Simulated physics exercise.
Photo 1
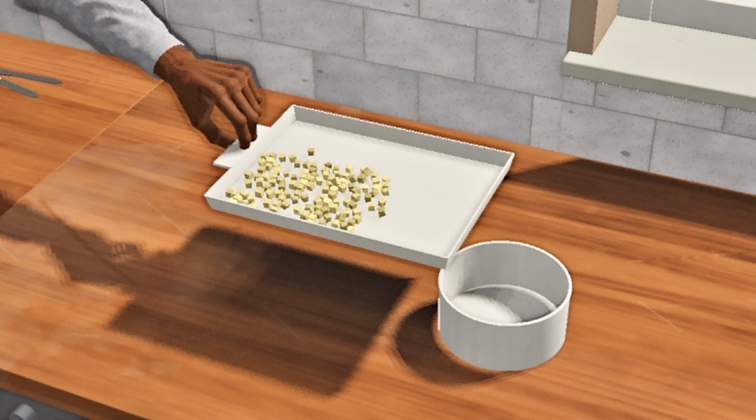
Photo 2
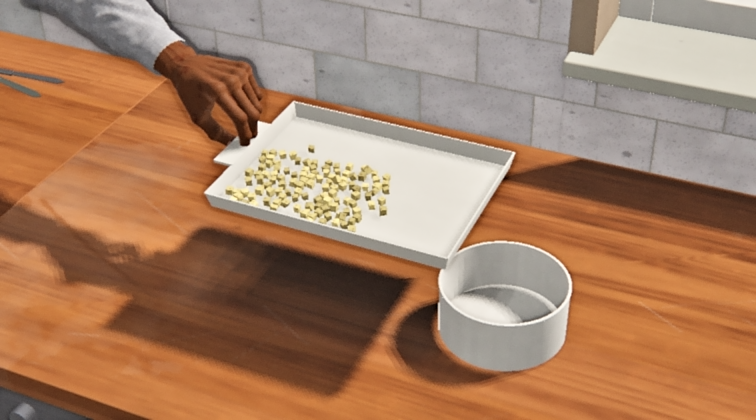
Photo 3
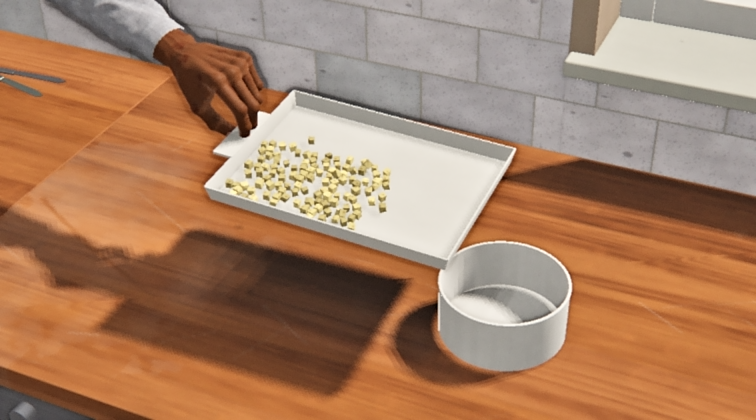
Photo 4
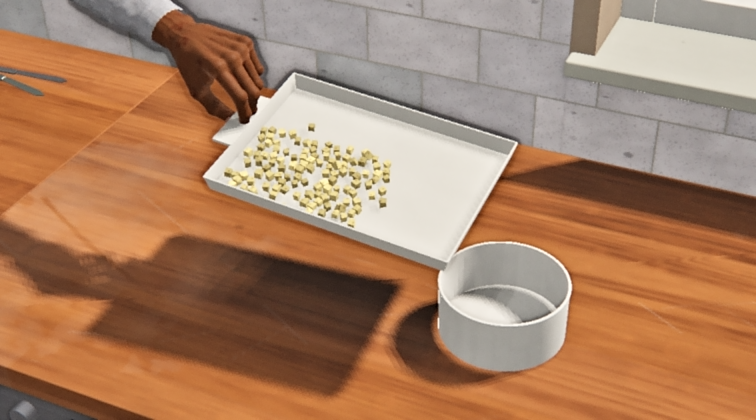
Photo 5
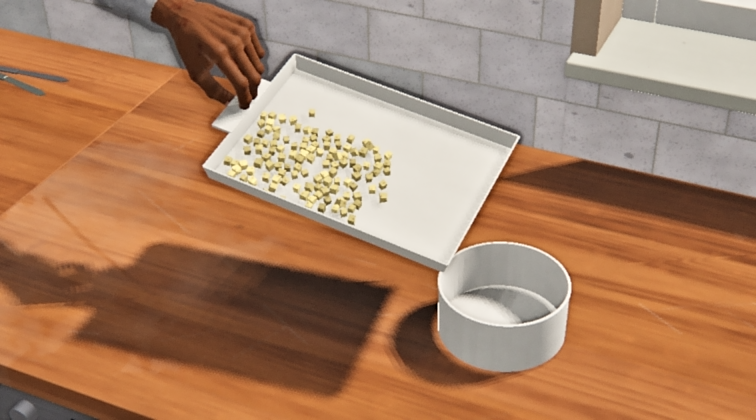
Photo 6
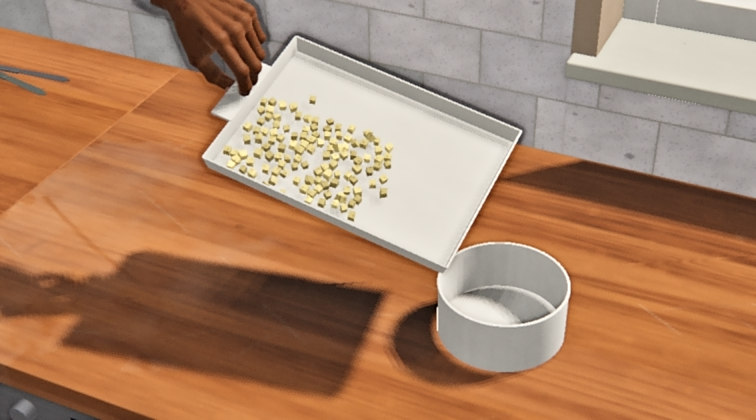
At the start, a dark-skinned hand grips the left end of a white tray scattered with small pale yellow cubes, beside an empty round white pot on a wooden counter. The hand then steadily raises that end, slanting the tray down toward the right, while the cubes keep their places on it.
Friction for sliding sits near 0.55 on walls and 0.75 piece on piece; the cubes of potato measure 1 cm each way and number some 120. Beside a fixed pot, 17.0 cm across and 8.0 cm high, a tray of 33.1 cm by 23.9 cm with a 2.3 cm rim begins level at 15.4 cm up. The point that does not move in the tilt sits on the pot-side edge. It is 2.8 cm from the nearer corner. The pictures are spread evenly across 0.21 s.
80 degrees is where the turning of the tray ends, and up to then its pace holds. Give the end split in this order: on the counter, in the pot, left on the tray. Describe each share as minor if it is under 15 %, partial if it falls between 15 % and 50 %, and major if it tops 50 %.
Counter - major; pot - minor; left on the tray - minor.
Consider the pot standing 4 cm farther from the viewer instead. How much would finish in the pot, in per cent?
About 0 %.
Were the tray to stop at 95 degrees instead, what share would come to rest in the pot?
That would be around 0 percent.
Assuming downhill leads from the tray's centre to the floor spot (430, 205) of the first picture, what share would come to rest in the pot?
That would be close to 60 per cent.
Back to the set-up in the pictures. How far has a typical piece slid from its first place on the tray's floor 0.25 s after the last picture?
Around 2 centimetres.
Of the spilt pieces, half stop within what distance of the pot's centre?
Distance: Some 20 cm.
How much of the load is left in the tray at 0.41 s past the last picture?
Estimate: About 100 percent.
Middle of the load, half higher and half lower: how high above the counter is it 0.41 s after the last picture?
Around 26 cm up.
Then, 0.25 s after the last picture, tilt 50 degrees; the tray holds 100 %, the pot 0 %.
Then, 0.41 s after the last picture, tilt 70 degrees; the tray holds 100 %, the pot 0 %.
Then, 0.70 s after the last picture, tilt 80 degrees; the tray holds 10 %, the pot 0 %.
In the end, counter 95 %, pot 0 %, tray 5 %.
